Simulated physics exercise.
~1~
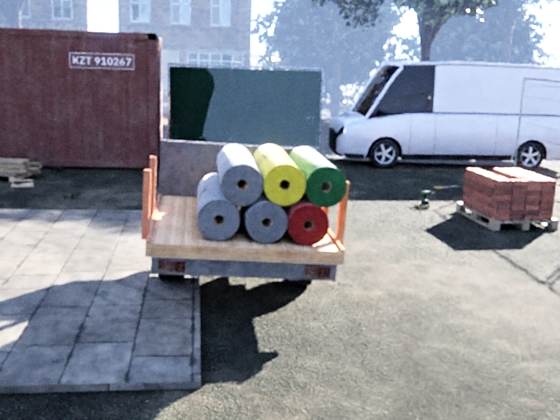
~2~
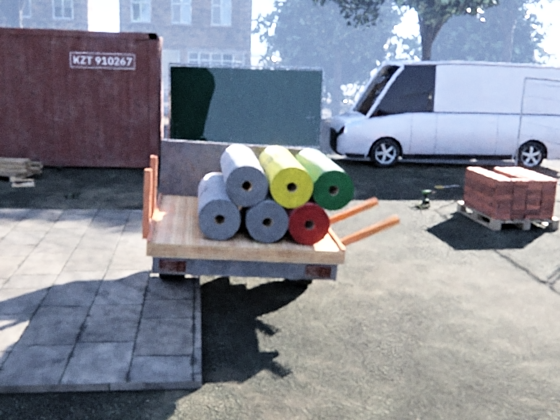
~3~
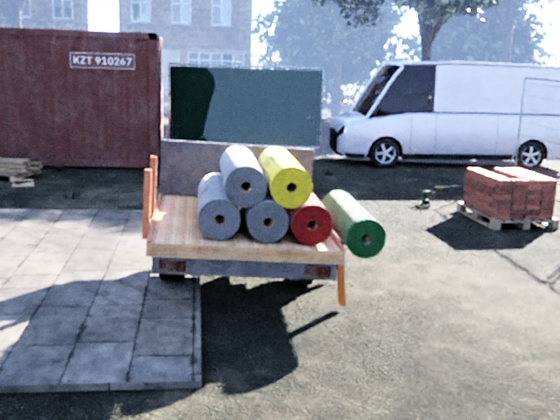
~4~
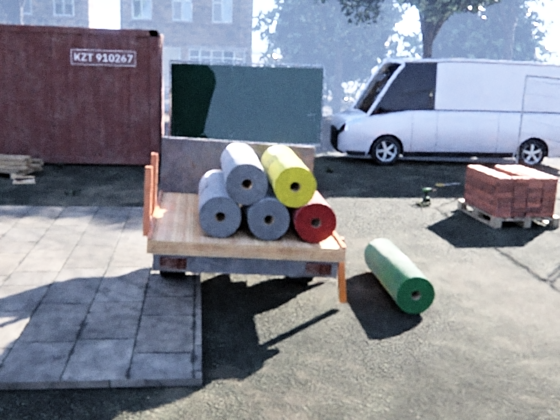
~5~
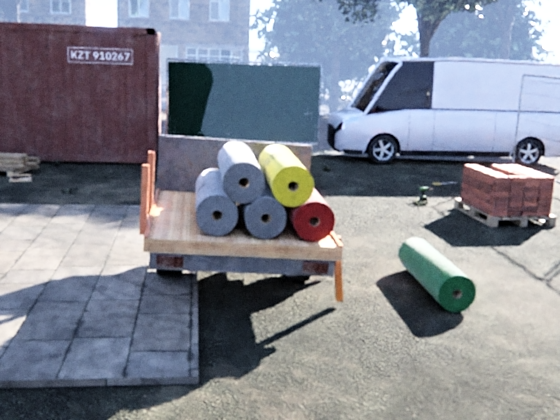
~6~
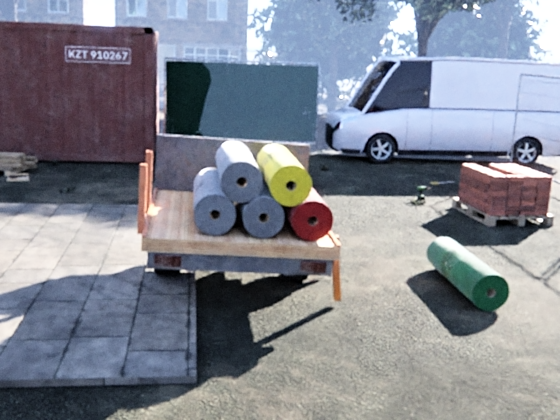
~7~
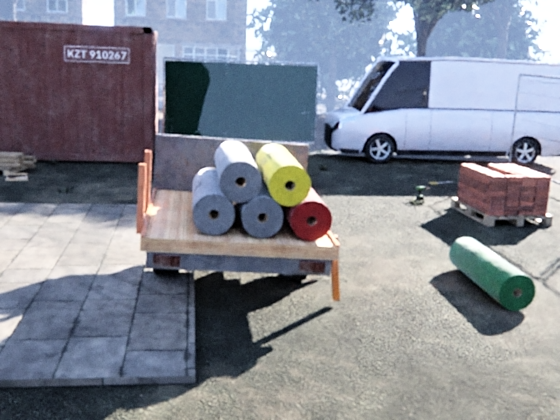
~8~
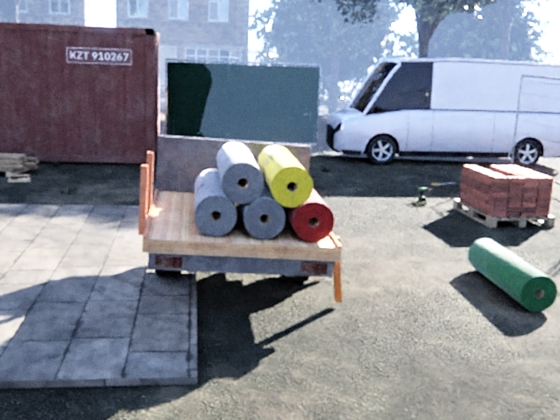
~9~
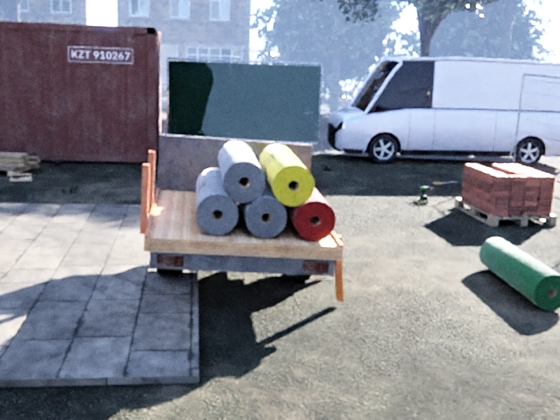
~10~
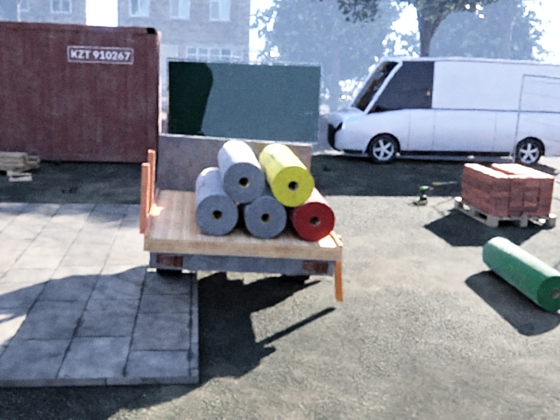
The footage shows six rolls stacked on a low trailer as the orange posts on the right swing down, letting the green roll drop off that side and roll right across the ground until it stops, while the yellow, red and three grey rolls stay on the deck.
